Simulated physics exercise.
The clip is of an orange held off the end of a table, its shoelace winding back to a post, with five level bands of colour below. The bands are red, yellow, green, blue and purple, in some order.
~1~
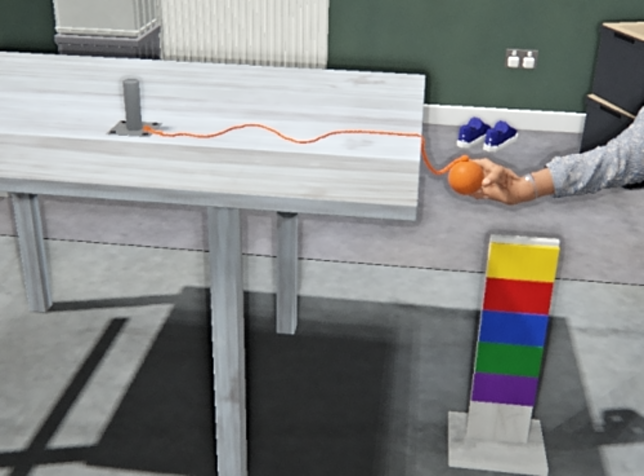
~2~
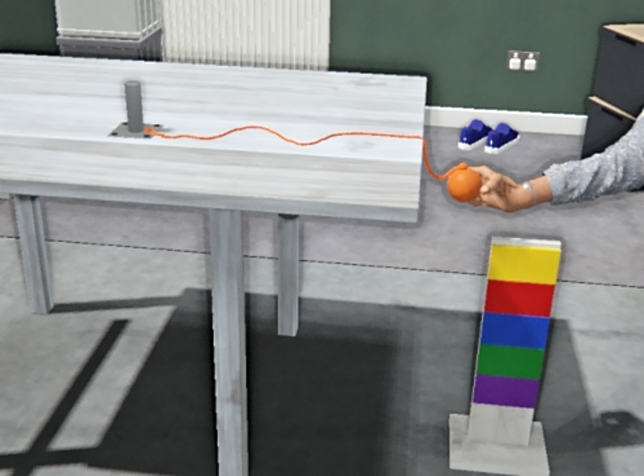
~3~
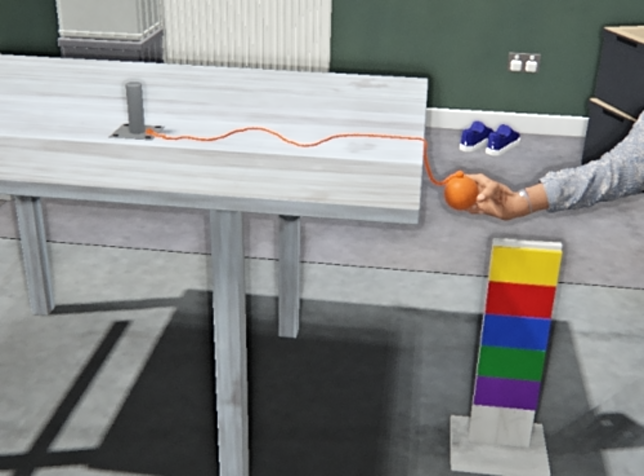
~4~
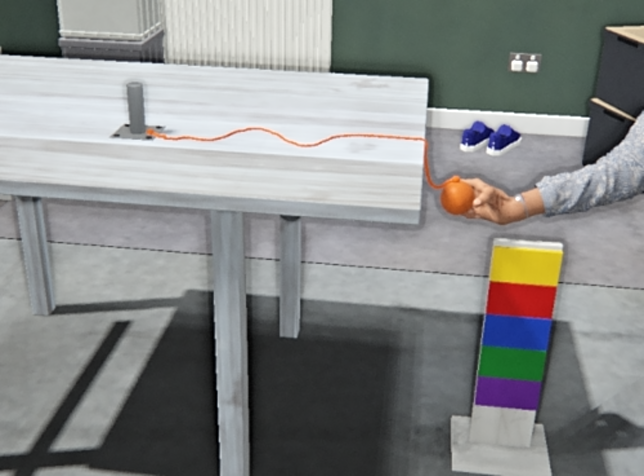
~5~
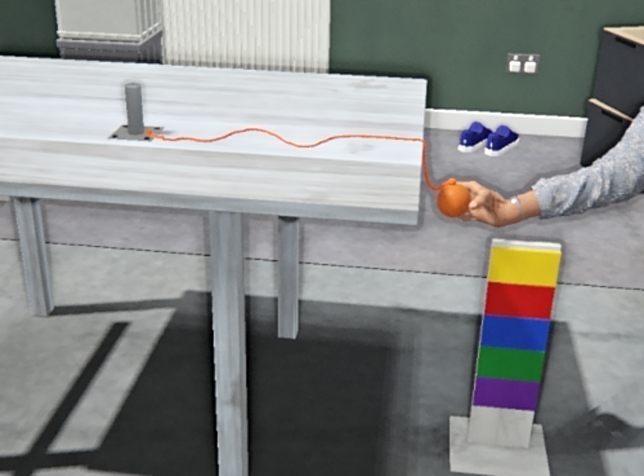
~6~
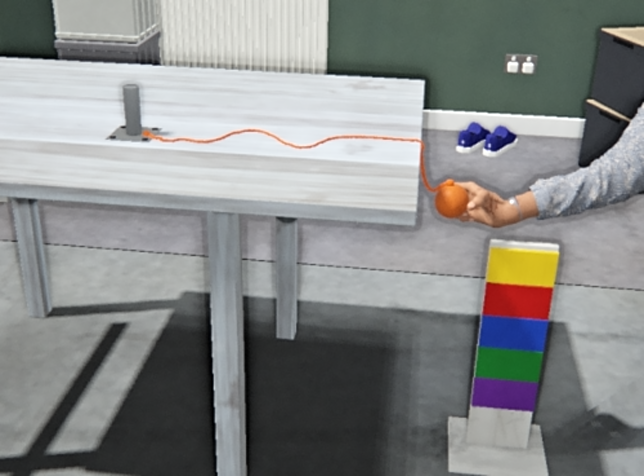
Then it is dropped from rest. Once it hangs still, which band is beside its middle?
The red one.
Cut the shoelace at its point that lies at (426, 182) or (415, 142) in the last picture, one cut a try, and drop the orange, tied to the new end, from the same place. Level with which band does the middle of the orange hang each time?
Taking them in turn: Yellow; none, it hangs higher.
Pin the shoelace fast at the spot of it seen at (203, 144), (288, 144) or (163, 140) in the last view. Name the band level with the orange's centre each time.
Taking them in turn: Red; yellow; red.
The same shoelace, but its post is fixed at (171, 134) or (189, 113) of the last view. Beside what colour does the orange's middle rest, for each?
Taking them in turn: Blue; blue.
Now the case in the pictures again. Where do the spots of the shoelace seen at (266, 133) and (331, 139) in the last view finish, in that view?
The first at (298, 142), the second at (399, 147).
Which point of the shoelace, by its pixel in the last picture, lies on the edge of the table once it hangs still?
At (355, 137), roughly.
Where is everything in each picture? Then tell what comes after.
Orange (466, 177); yellow (523, 264); red (518, 297); blue (513, 330); green (509, 361); purple (504, 390), in the first frame.
Orange (465, 185); shoelace through (169, 137) (232, 131) (288, 140) (345, 134) (418, 139), in the second frame.
Orange (461, 193), in the third frame.
Orange (458, 198); shoelace through (171, 139) (234, 133) (289, 142) (346, 136) (420, 141), in the fourth frame.
Orange (454, 201), in the fifth frame.
Orange (452, 201); shoelace through (167, 140) (230, 134) (286, 144) (343, 137) (416, 142), in the sixth frame.
Soon after, orange near (441, 296); level with red.
After that, orange near (385, 286); level with red.
And then, orange near (424, 298); level with red.
In the end, orange near (413, 299); level with red. The shoelace holds its middle at red.
